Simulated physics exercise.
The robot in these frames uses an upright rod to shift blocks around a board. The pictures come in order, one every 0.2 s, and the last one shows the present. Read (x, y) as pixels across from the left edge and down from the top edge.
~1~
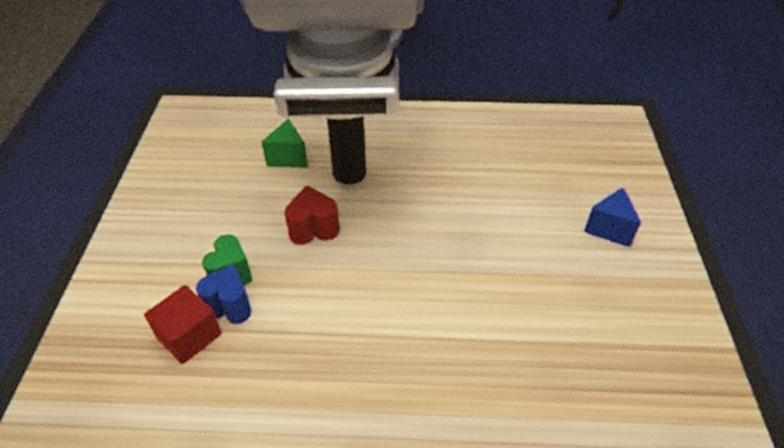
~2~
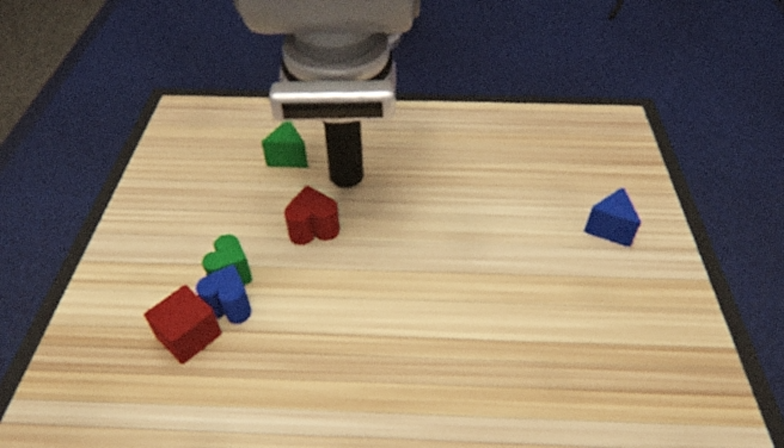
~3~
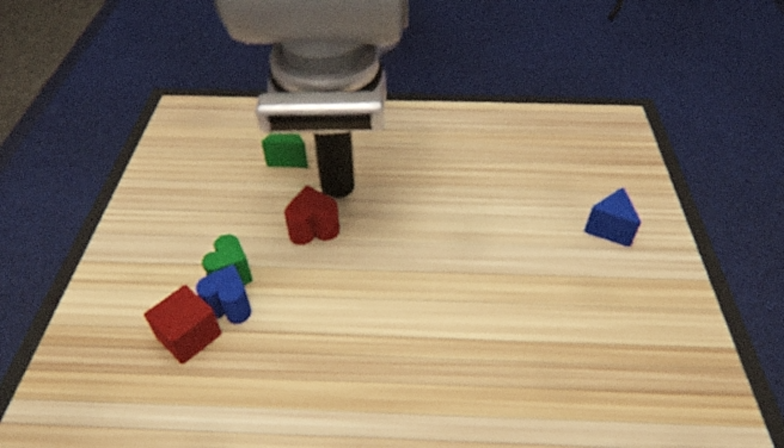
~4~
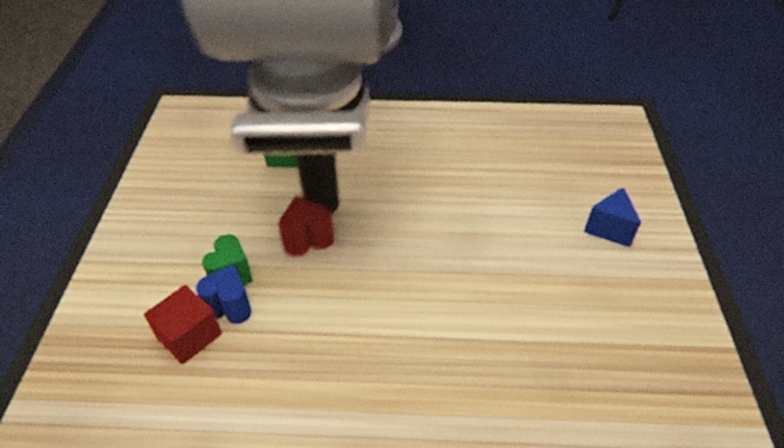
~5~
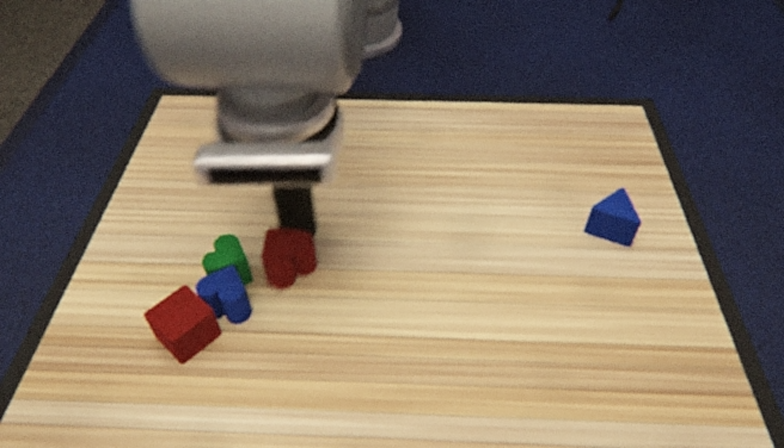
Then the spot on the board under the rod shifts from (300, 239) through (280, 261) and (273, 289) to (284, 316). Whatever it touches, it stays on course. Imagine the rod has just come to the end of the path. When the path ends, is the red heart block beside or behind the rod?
No, I don't think so.
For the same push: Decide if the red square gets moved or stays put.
Undisturbed, or as good as.
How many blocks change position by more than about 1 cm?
Displaced: One.
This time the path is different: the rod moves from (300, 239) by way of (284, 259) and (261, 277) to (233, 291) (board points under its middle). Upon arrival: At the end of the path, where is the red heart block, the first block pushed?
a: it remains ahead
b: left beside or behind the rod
b (left beside or behind the rod)
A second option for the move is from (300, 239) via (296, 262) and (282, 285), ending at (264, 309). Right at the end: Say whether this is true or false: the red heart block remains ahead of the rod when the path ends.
The statement is true.
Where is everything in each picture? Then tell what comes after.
Rod's lower end at (350, 173); red square at (178, 312); green heart block at (224, 252); red heart block at (310, 204), in the first frame.
Rod at (347, 176); blocks still, in the second frame.
Rod at (338, 186); blocks still, in the third frame.
Rod at (322, 204); red heart block at (303, 215), in the fourth frame.
Rod at (299, 230); red square at (178, 312); green heart block at (224, 252); red heart block at (284, 244), in the fifth frame.
The first path, step by step. Halfway along, rod at (271, 266); red heart block at (264, 285), turned 15° anticlockwise.
At the end, rod at (282, 307); red square still; green heart block still; red heart block at (266, 331).
